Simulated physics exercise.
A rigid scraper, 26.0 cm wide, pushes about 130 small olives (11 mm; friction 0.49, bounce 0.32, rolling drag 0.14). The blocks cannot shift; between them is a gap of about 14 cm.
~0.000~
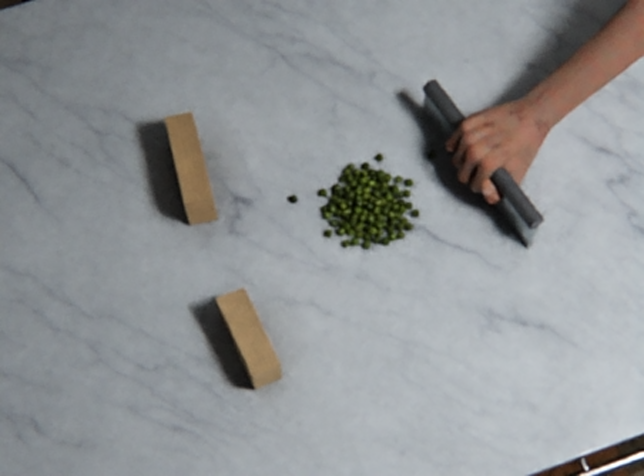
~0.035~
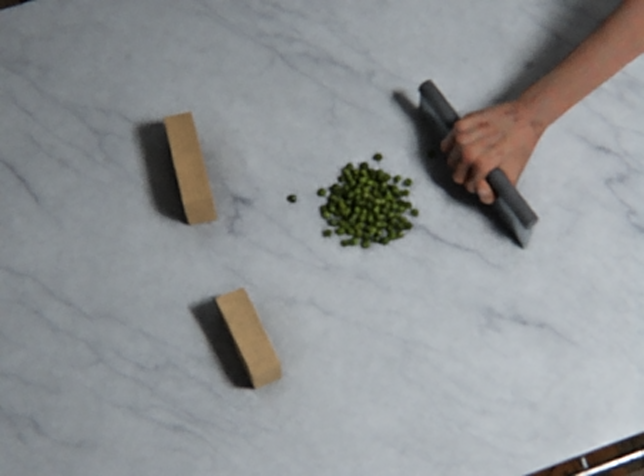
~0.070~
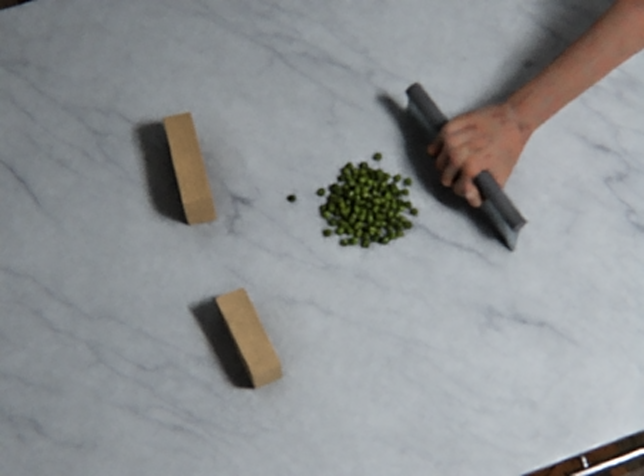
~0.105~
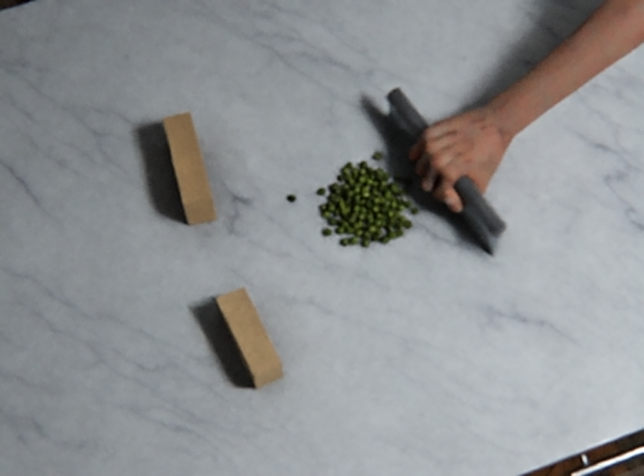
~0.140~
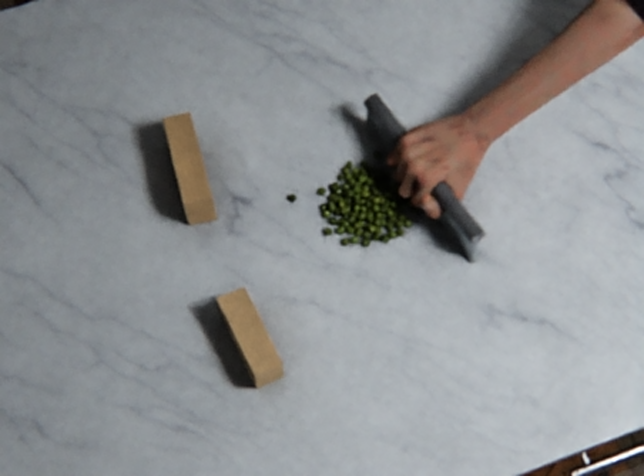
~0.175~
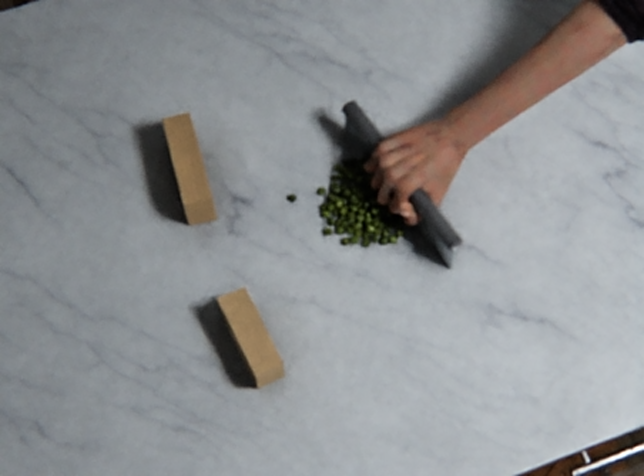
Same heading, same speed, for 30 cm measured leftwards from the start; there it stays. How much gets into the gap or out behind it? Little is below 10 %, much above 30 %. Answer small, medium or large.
In or through the gap: Large.
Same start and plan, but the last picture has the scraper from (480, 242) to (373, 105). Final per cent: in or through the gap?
Through 25.
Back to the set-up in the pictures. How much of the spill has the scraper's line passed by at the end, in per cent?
Roughly 0 per cent.
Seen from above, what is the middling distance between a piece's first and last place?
Some 24 cm.
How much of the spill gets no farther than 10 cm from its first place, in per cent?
Some 0 per cent.
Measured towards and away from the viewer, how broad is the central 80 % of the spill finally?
About 20 cm.
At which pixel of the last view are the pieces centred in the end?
At about (233, 263).
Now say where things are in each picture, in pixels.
Scraper from (534, 230) to (428, 93); moved 0.0 cm; pieces shifted so far, 0; middle of the spill at (370, 206); block at (248, 331); block at (188, 156), in the first frame.
Scraper from (530, 231) to (423, 93); moved 0.6 cm; pieces shifted so far, 0; middle of the spill at (369, 206), in the second frame.
Scraper from (518, 233) to (411, 96); moved 2.2 cm; pieces shifted so far, 0; middle of the spill at (369, 205), in the third frame.
Scraper from (498, 239) to (392, 101); moved 5.0 cm; pieces shifted so far, 1; middle of the spill at (369, 205), in the fourth frame.
Scraper from (476, 245) to (370, 107); moved 8.2 cm; pieces shifted so far, 2; middle of the spill at (369, 204), in the fifth frame.
Scraper from (454, 252) to (348, 114); moved 11.5 cm; pieces shifted so far, 86; middle of the spill at (359, 204); block at (250, 330); block at (186, 157). Its speed is about 0.92 m/s, in the sixth frame.
Then, at 0.33 s, scraper 26 cm from its start, spill 21 cm wide; held up before the blocks 100 %.
After 0.49 s, scraper 30 cm from its start, spill 26 cm wide; in or through the gap 30 %, held up before the blocks 70 %.
Then, at 0.63 s, scraper 30 cm from its start, spill 26 cm wide; in or through the gap 45 %, held up before the blocks 55 %.
At rest (1.3 s), in or through the gap 45 %, round the near block 5 %, round the far block 0 %, held up before the blocks 50 %.
